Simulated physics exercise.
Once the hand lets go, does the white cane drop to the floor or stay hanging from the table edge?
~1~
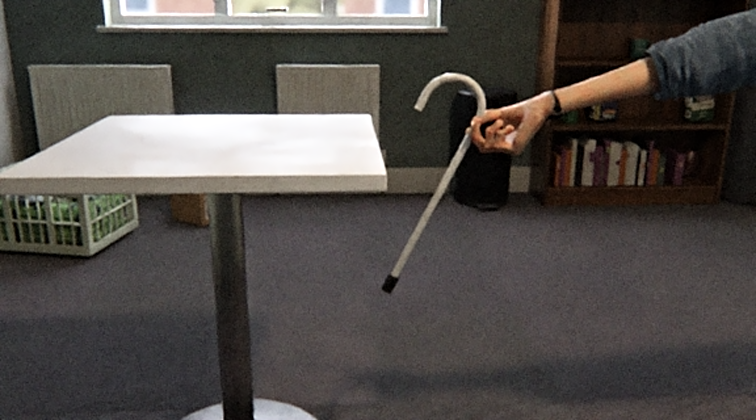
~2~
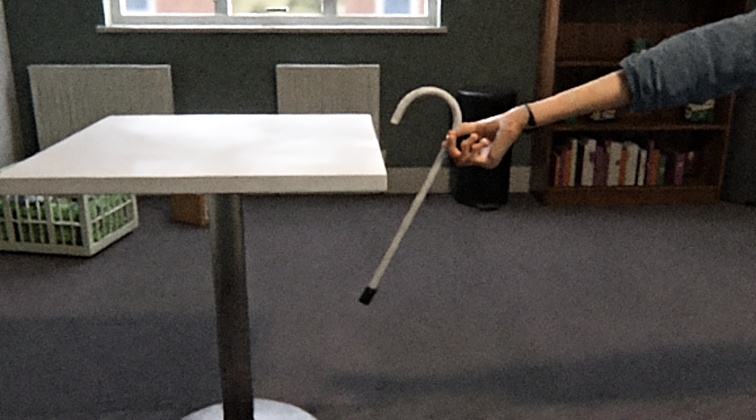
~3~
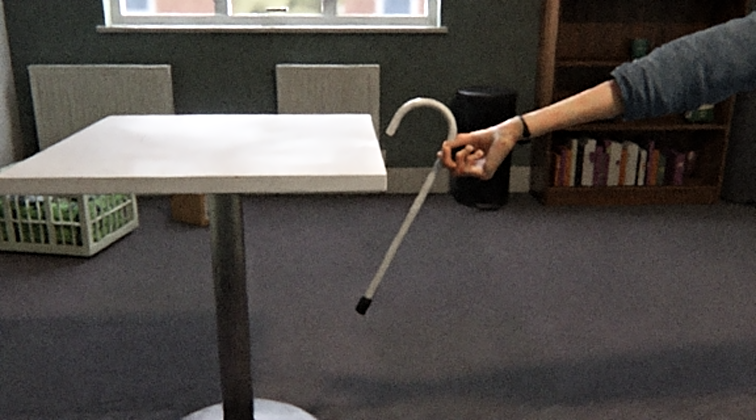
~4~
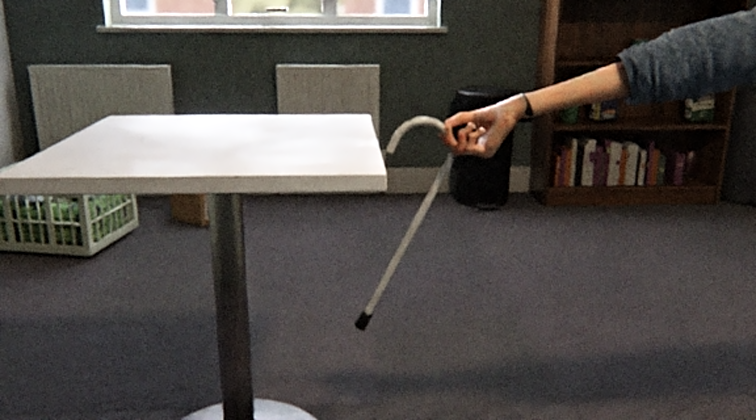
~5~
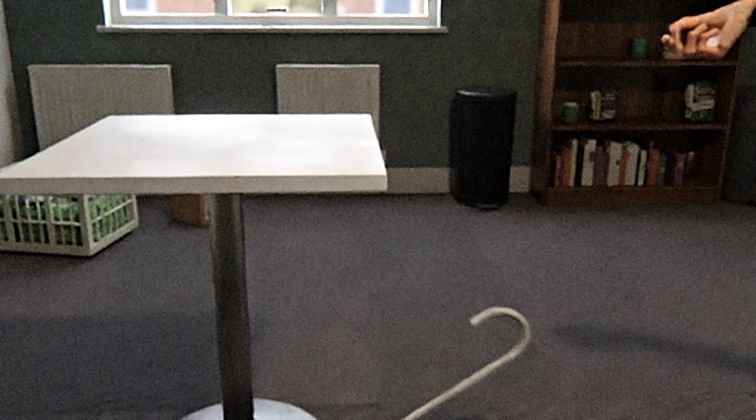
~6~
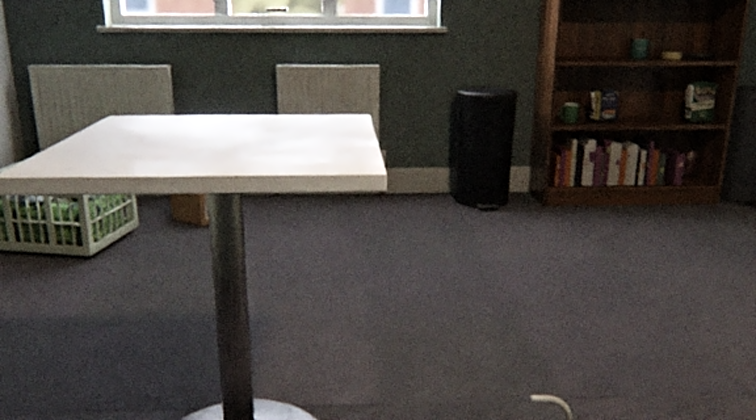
The white cane drops past the table edge and falls to the floor.
